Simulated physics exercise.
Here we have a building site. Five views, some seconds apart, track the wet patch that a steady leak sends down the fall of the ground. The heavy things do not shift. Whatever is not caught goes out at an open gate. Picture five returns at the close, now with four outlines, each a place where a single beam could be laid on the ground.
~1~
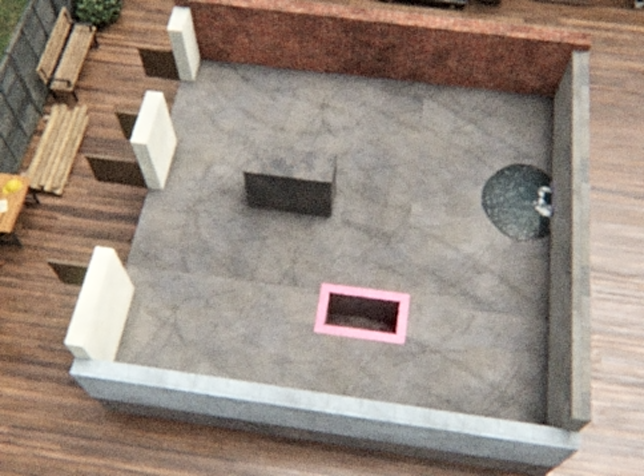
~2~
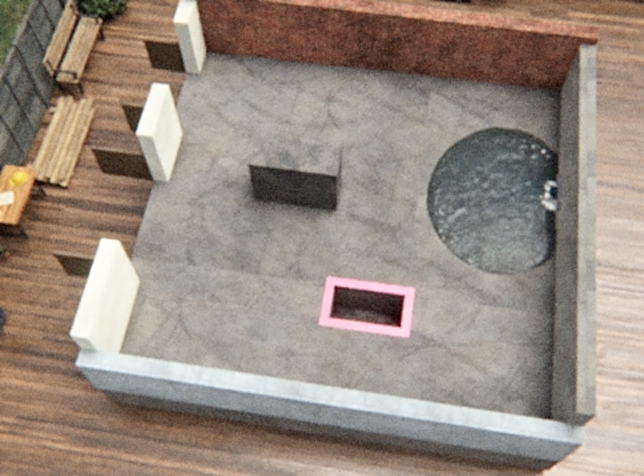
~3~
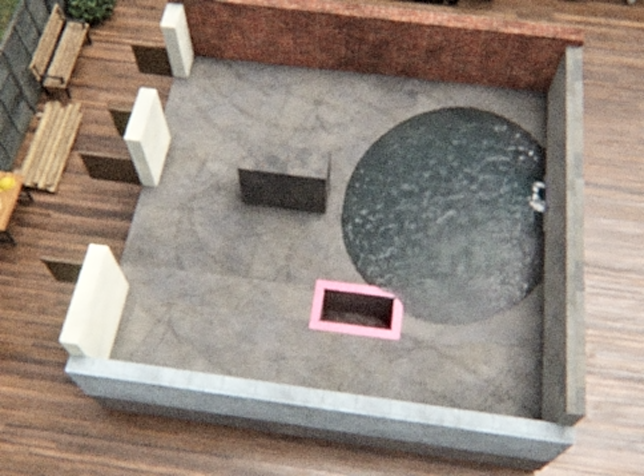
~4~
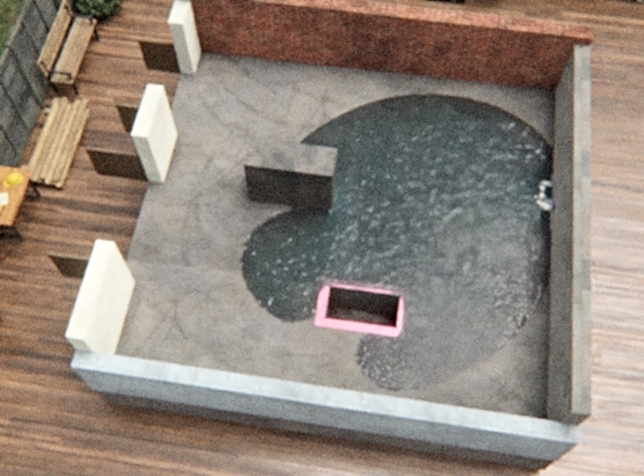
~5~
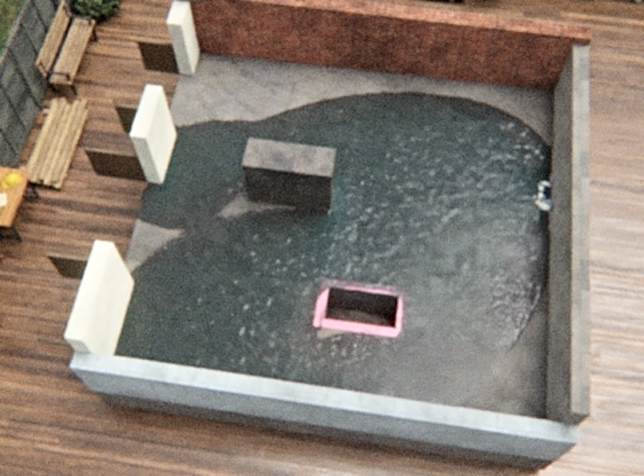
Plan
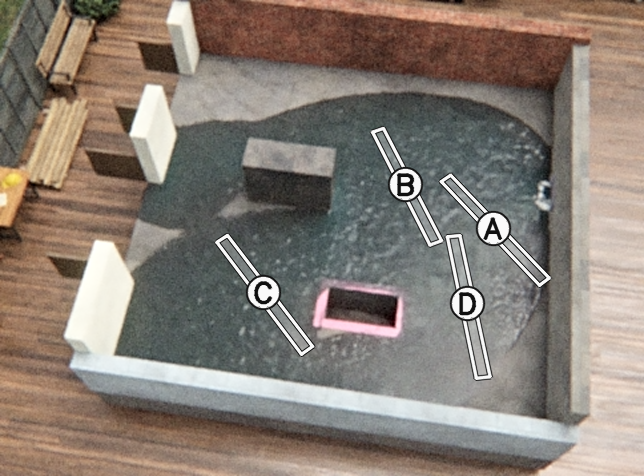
A walled building site with a grey stone floor, set on brown wooden decking, is seen from high above at an angle. A red-brown wall runs along the back, three cream panels stand beside openings on the left, and a low grey block and a pink-rimmed pit sit inside. Dark water spreads leftward from the right wall, rounds the block, enters the pit and covers most of the floor, while the view shifts slightly.
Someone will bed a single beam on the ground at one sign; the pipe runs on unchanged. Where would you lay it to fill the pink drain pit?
Go for C.
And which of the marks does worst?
A it is.
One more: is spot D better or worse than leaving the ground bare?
It is worse.
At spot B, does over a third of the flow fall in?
No, it does not.
On the marked copy, A from (445, 178) to (544, 281); B from (378, 130) to (435, 242); C from (222, 238) to (307, 350); D from (453, 236) to (483, 377).
If A is chosen, next to none of the stream goes into the pink drain pit, about 95 % out by the gates.
If B is chosen, about 19 % of the stream goes into the pink drain pit, about 79 % out by the gates.
If C is chosen, about 35 % of the stream goes into the pink drain pit, about 63 % out by the gates.
If D is chosen, about 14 % of the stream goes into the pink drain pit, about 85 % out by the gates.
